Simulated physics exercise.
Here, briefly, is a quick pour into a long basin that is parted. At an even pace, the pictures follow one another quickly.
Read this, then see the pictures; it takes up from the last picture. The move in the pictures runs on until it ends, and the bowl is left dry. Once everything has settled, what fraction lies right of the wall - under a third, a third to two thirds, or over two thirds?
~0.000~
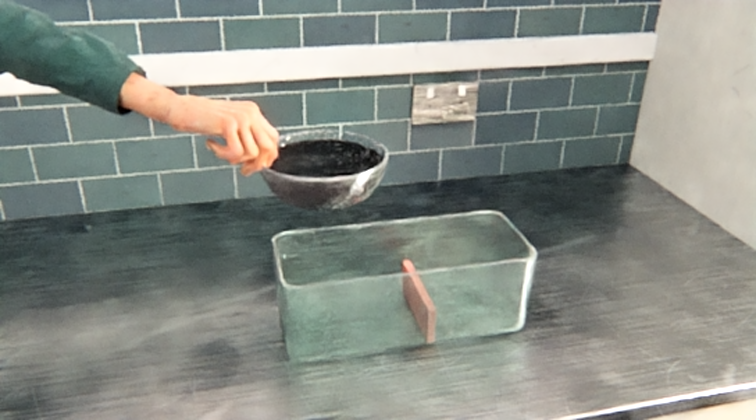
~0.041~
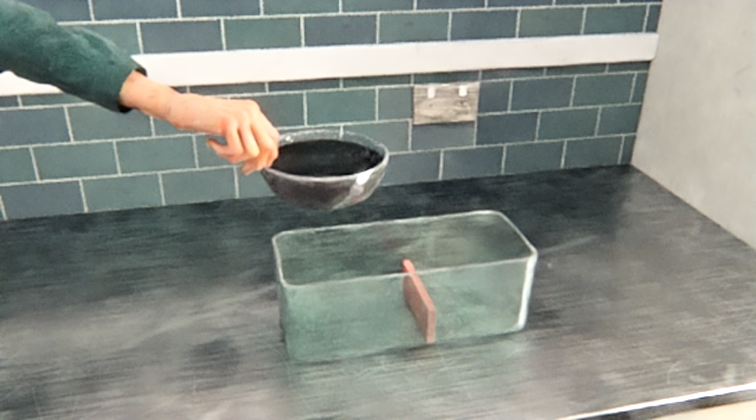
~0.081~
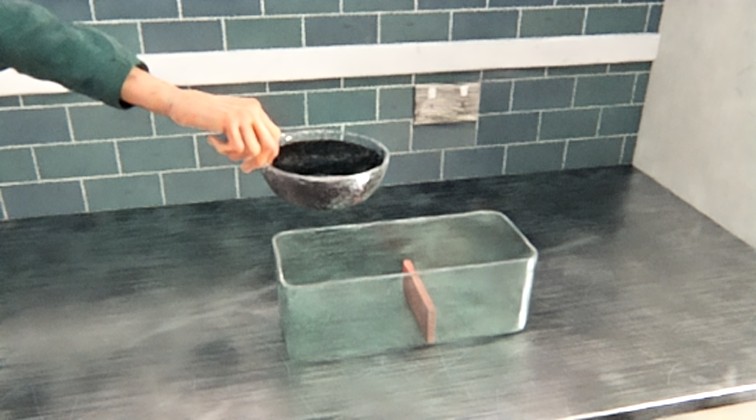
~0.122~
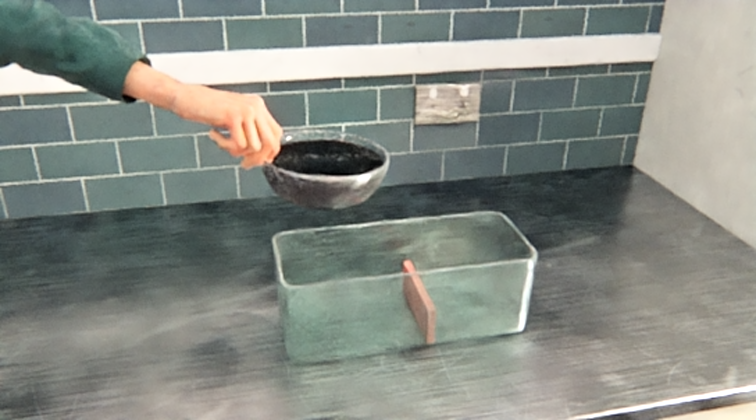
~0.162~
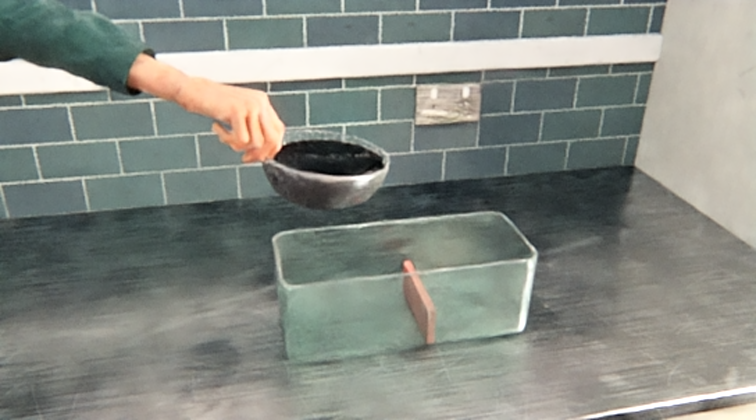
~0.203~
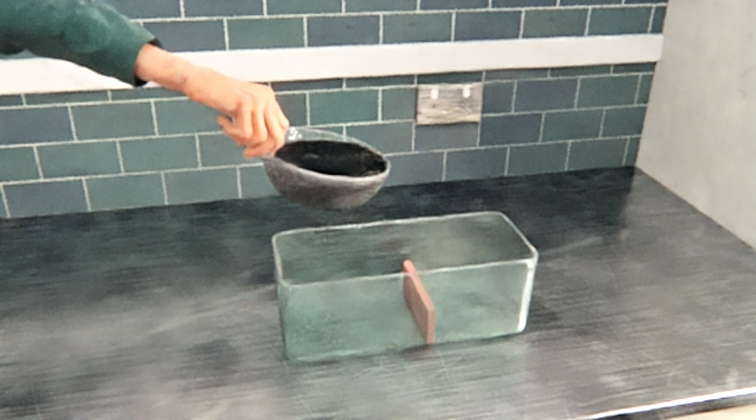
Middle share.
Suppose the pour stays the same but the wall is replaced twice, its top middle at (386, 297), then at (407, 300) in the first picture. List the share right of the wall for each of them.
80 per cent first, then 60 per cent.
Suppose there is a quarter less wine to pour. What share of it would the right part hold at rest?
Result: Around 35 per cent.
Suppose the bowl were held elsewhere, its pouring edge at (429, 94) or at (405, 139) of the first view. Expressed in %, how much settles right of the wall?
85 %, 75 %.
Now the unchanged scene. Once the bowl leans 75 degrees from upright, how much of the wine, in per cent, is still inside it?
Around 20 percent remains.
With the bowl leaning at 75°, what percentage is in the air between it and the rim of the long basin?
It's close to 40 percent.
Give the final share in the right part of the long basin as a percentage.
Close to 50 in a hundred.
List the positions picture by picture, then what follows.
In the first picture, it leans 0°; its right rim is at (385, 150); the wine meets the walls at (261, 164) and (381, 154); the long basin's rim runs from (277, 261) to (518, 234); the wall's top is at (418, 284).
In the second picture, it leans 1°; its right rim is at (385, 150); the wine meets the walls at (261, 163) and (381, 154).
In the third picture, it leans 2°; its right rim is at (386, 151); the wine meets the walls at (261, 162) and (382, 154).
In the fourth picture, it leans 4°; its right rim is at (386, 154); the wine meets the walls at (263, 161) and (382, 156).
In the fifth picture, it leans 8°; its right rim is at (387, 157); the wine meets the walls at (264, 160) and (384, 156).
In the sixth picture, it leans 12°; its right rim is at (387, 162); the wine meets the walls at (265, 159) and (385, 157).
A moment on, the bowl is tipped on its side and 22 per cent is still to pour, 9 is left of the wall and 28 right of it.
Next, the bowl is tipped right over and 0 per cent is still to pour, 48 is left of the wall and 50 right of it.
Then the bowl is tipped right over and 0 per cent is still to pour, 48 is left of the wall and 50 right of it.
Later the bowl is tipped right over and 0 per cent is still to pour, 48 is left of the wall and 50 right of it.
At rest 48 per cent lies left of the wall, 50 right of it and 2 outside.
